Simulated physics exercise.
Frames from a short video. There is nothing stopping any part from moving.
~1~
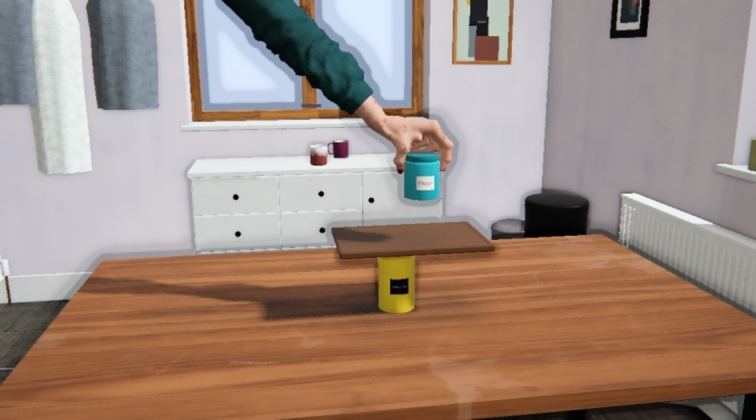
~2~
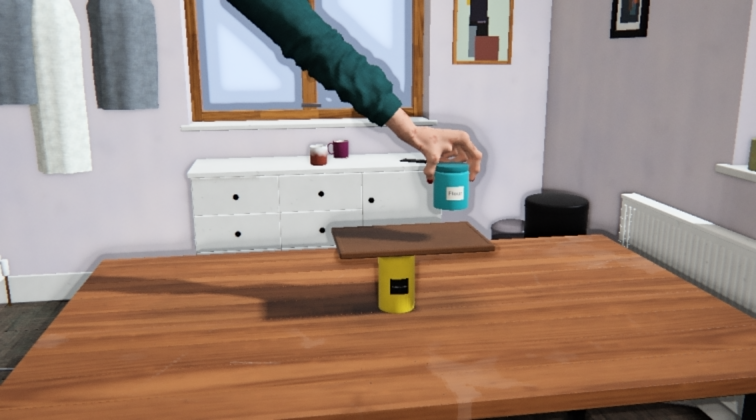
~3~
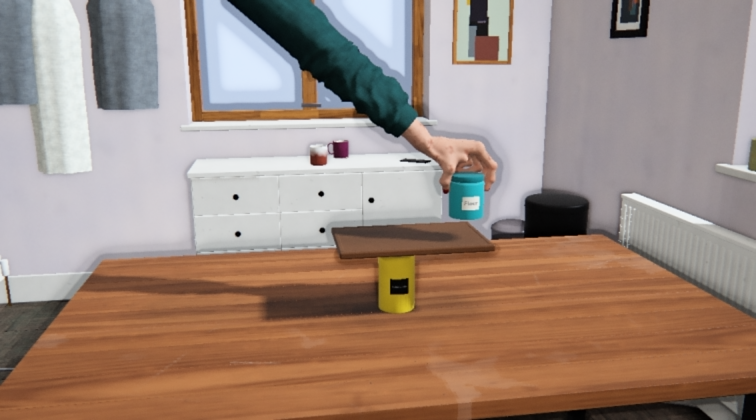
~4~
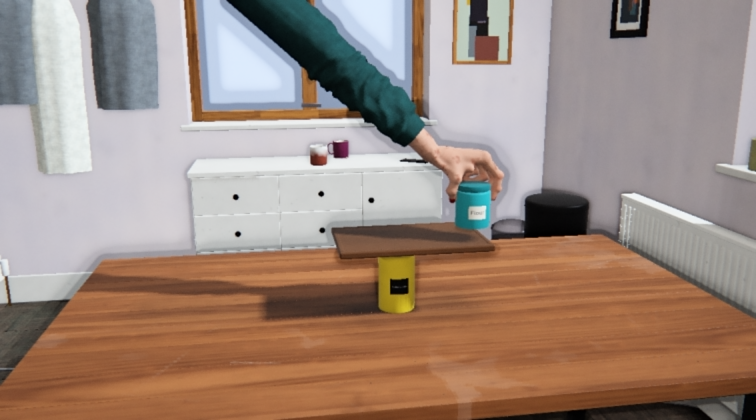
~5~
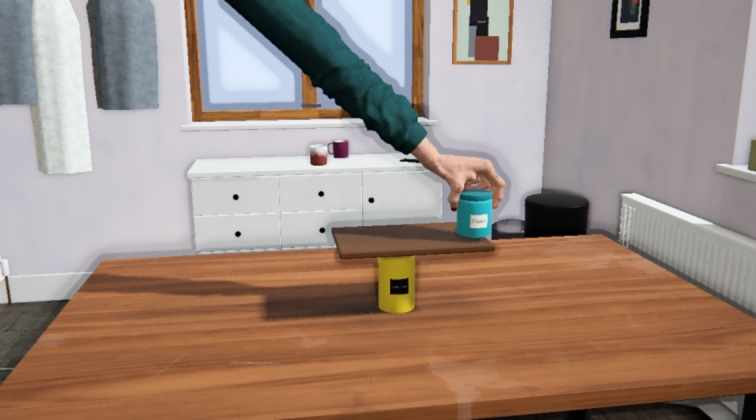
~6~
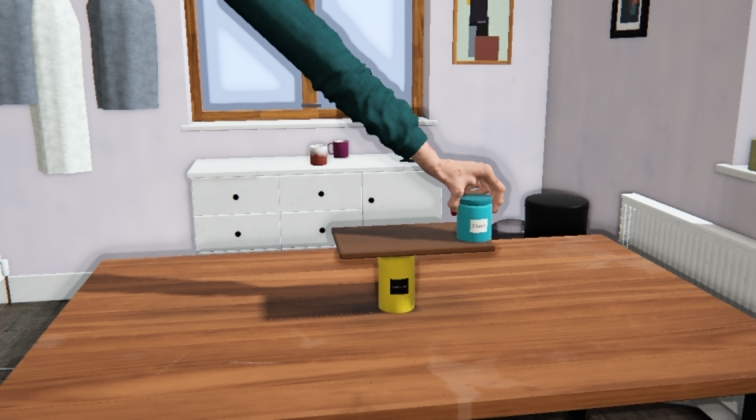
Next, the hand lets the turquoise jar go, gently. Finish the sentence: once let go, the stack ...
Once let go, the stack falls apart.
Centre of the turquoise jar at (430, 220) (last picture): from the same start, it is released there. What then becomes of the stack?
The stack then collapses.
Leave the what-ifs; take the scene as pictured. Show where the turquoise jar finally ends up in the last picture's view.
Look around (505, 294) in the final frame.
Then, 0.30 s after the last picture, turquoise jar now fallen; brown lid tipped 46° from how it was.
Then, 0.40 s after the last picture, brown lid tipped 69° from how it was.
Then, 0.60 s after the last picture, brown lid tipped 64° from how it was.
At rest, fallen, turquoise jar; tipped over in the stack, brown lid; yellow jar in place. Seen from the same camera at the end, turquoise jar near (505, 294). The stack loses its balance.
